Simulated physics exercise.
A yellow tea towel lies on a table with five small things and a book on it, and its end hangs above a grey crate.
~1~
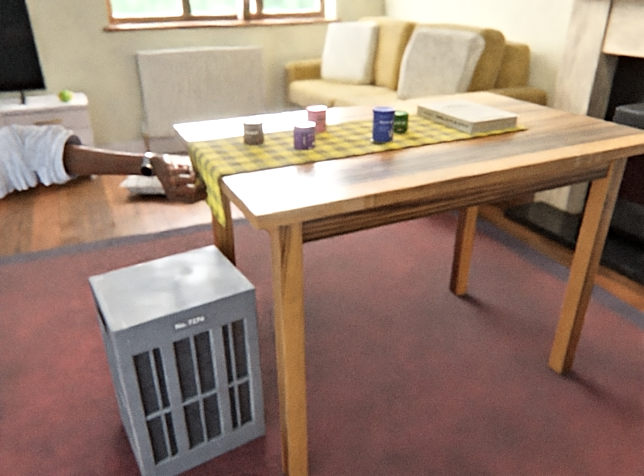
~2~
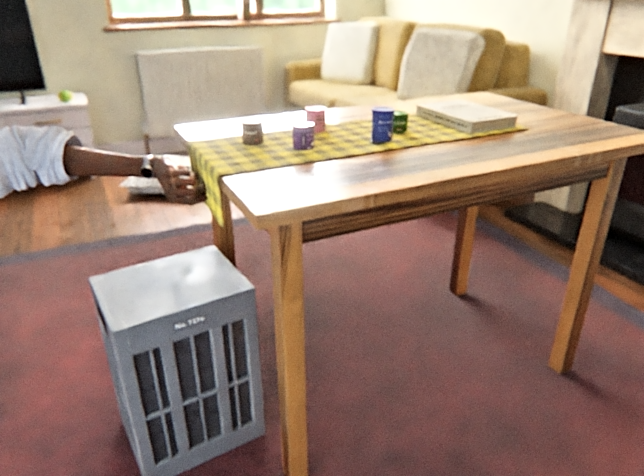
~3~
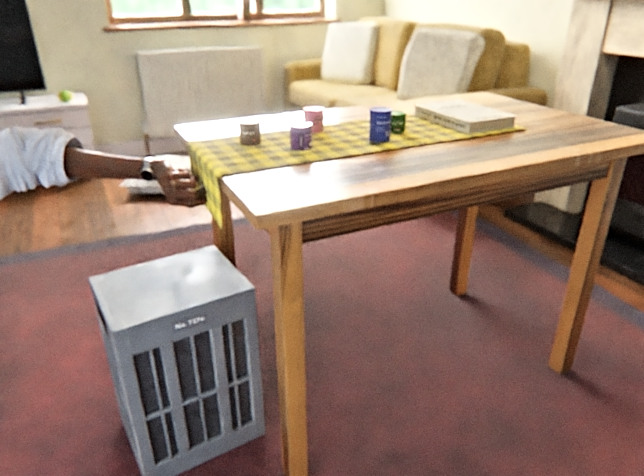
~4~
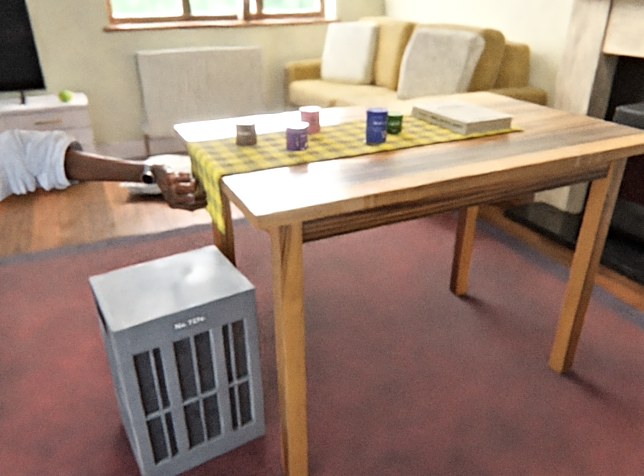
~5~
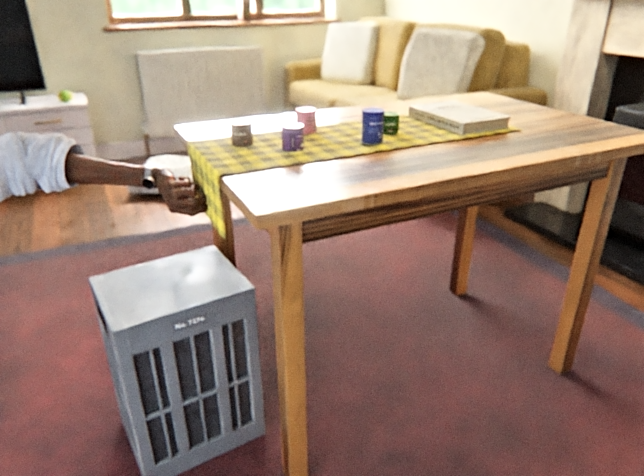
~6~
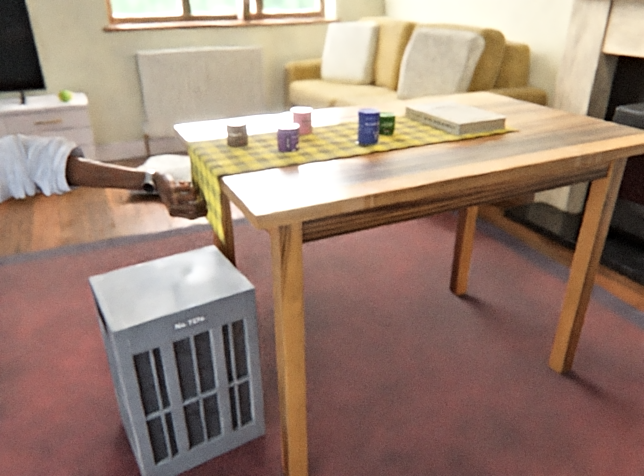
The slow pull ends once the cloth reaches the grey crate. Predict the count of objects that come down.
Count: One.
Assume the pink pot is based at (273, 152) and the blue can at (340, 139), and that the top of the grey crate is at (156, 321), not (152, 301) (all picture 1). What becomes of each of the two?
Pink pot is gone, blue can stays.
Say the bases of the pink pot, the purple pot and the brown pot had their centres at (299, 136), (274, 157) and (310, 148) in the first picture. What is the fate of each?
The pink pot does not fall, the purple pot falls, the brown pot remains up.
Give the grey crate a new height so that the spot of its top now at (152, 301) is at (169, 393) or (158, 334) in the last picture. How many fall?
Respectively 4 and 2.
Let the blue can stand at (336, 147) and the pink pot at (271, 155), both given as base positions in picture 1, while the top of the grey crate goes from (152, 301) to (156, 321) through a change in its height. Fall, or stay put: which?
The blue can ends up on top while the pink pot ends up off.
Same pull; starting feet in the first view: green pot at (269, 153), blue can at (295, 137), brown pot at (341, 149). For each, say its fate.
Result - green pot lost; blue can retained; brown pot retained.
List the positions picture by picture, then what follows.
The first picture shows hem (225, 227); brown pot (253, 121); purple pot (304, 124); pink pot (317, 108); blue can (384, 109); green pot (399, 112); top of the crate (152, 301).
The second picture shows hem (224, 228); brown pot (252, 121).
The third picture shows hem (223, 231); purple pot (301, 124).
The fourth picture shows hem (226, 235); pink pot (310, 109); top of the crate (152, 301).
The fifth picture shows hem (226, 240); blue can (373, 110).
The sixth picture shows hem (225, 244); brown pot (236, 122); purple pot (288, 126); pink pot (302, 110); blue can (369, 110); green pot (385, 114).
Early on, hem near (210, 251); all still up.
Midway, hem on the crate; brown pot gone.
Finally, hem on the crate; brown pot gone. The table loses one.
